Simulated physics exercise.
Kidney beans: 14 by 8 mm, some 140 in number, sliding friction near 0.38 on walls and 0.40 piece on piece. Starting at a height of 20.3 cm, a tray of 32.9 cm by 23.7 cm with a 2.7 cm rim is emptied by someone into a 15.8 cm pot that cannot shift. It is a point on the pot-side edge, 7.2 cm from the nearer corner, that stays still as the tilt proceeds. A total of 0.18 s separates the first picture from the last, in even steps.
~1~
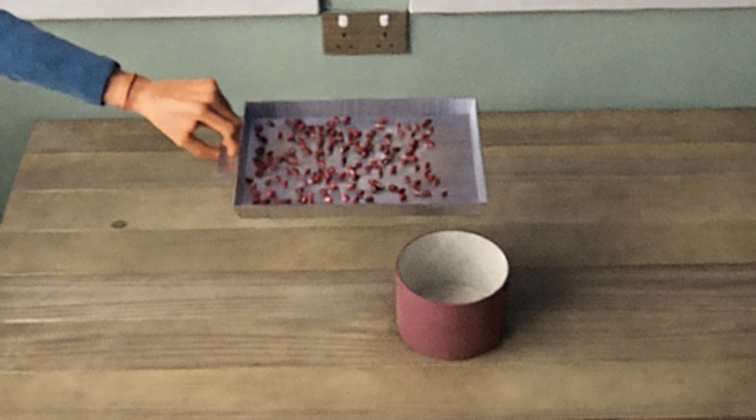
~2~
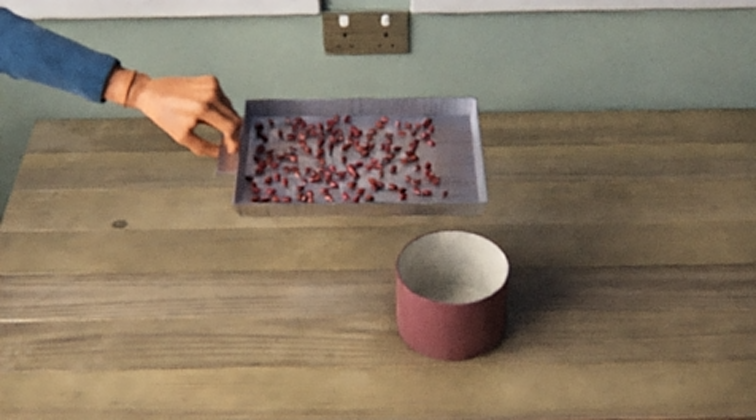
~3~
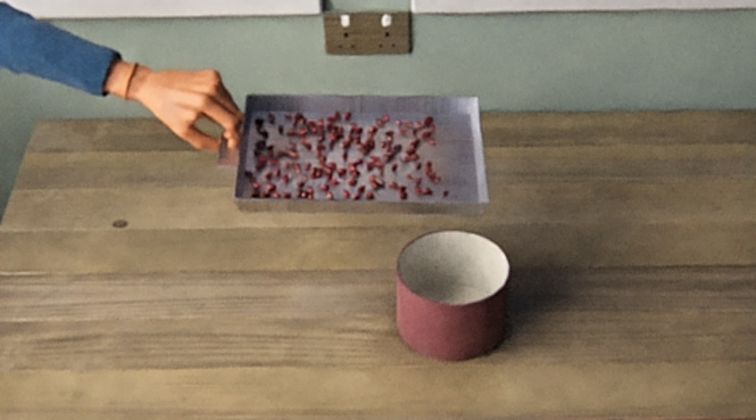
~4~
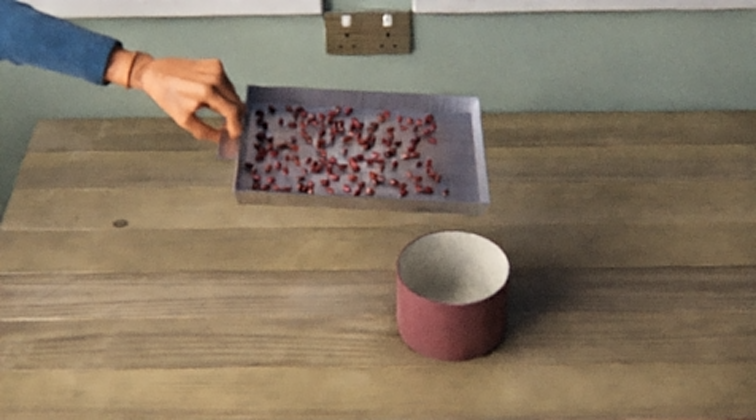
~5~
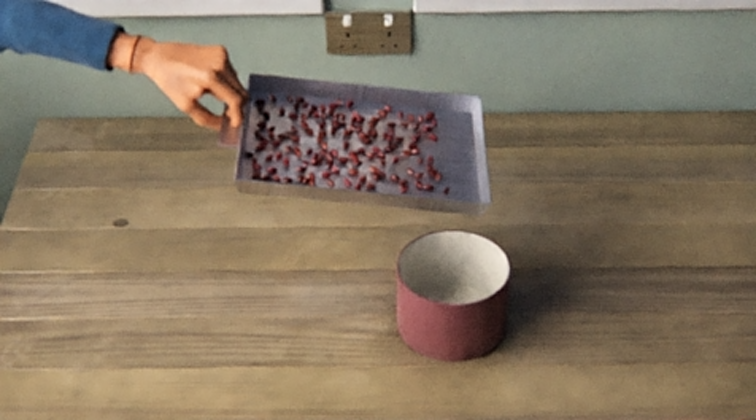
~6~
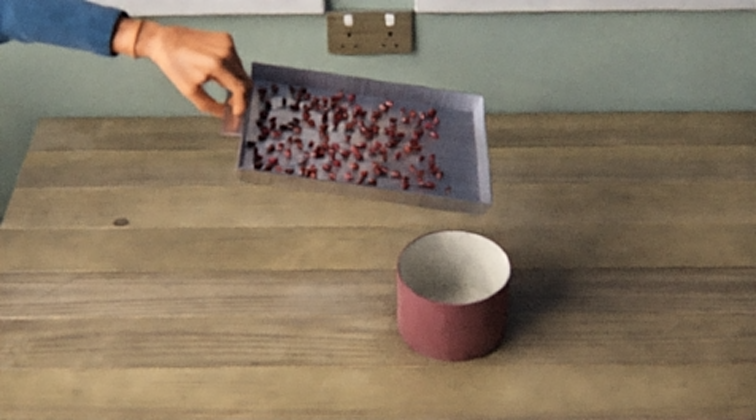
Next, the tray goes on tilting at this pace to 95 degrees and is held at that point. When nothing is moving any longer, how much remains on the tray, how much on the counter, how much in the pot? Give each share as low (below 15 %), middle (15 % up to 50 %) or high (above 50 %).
Left on the tray - low, counter - high, pot - low.
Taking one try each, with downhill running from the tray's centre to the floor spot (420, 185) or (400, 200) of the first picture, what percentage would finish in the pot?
Near 55 and 95 per cent, in that order.
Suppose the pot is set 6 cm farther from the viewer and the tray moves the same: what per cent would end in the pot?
In that setup it would come to near 0 per cent.
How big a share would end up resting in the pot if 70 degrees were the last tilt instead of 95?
It would be near 0 per cent.
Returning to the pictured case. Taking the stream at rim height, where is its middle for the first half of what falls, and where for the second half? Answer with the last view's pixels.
At roughly (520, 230) first, later on at (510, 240).
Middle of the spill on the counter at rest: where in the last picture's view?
You'll find it at about pixel (567, 292).
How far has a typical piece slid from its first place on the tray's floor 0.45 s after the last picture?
Displacement on the tray: Roughly 13 cm.
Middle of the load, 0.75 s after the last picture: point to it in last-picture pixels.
I'd put it close to (497, 175).
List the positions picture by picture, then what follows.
In the first frame, tray tilt 0 degrees, front corners at (238, 203) and (482, 199); middle of the pieces at (343, 160); pot at (452, 266).
In the second frame, tray tilt 0 degrees, front corners at (238, 201) and (482, 199); middle of the pieces at (344, 159).
In the third frame, tray tilt 2 degrees, front corners at (239, 196) and (483, 199); middle of the pieces at (344, 156).
In the fourth frame, tray tilt 4 degrees, front corners at (239, 187) and (484, 199), lowest corner right front; middle of the pieces at (345, 151).
In the fifth frame, tray tilt 8 degrees, front corners at (241, 176) and (485, 200), lowest corner right front; middle of the pieces at (346, 145).
In the sixth frame, tray tilt 11 degrees, front corners at (243, 165) and (487, 200), lowest corner right front; middle of the pieces at (348, 138); pot at (454, 266).
Then, 0.45 s after the last picture, tilt 51 degrees; the tray holds 100 %, the pot 0 %.
Then, 0.75 s after the last picture, tilt 78 degrees; the tray holds 65 %, the pot 0 %.
Then, 1.15 s after the last picture, tilt 95 degrees; the tray holds 15 %, the pot 5 %.
In the end, tray 0 %, counter 90 %, pot 10 %.
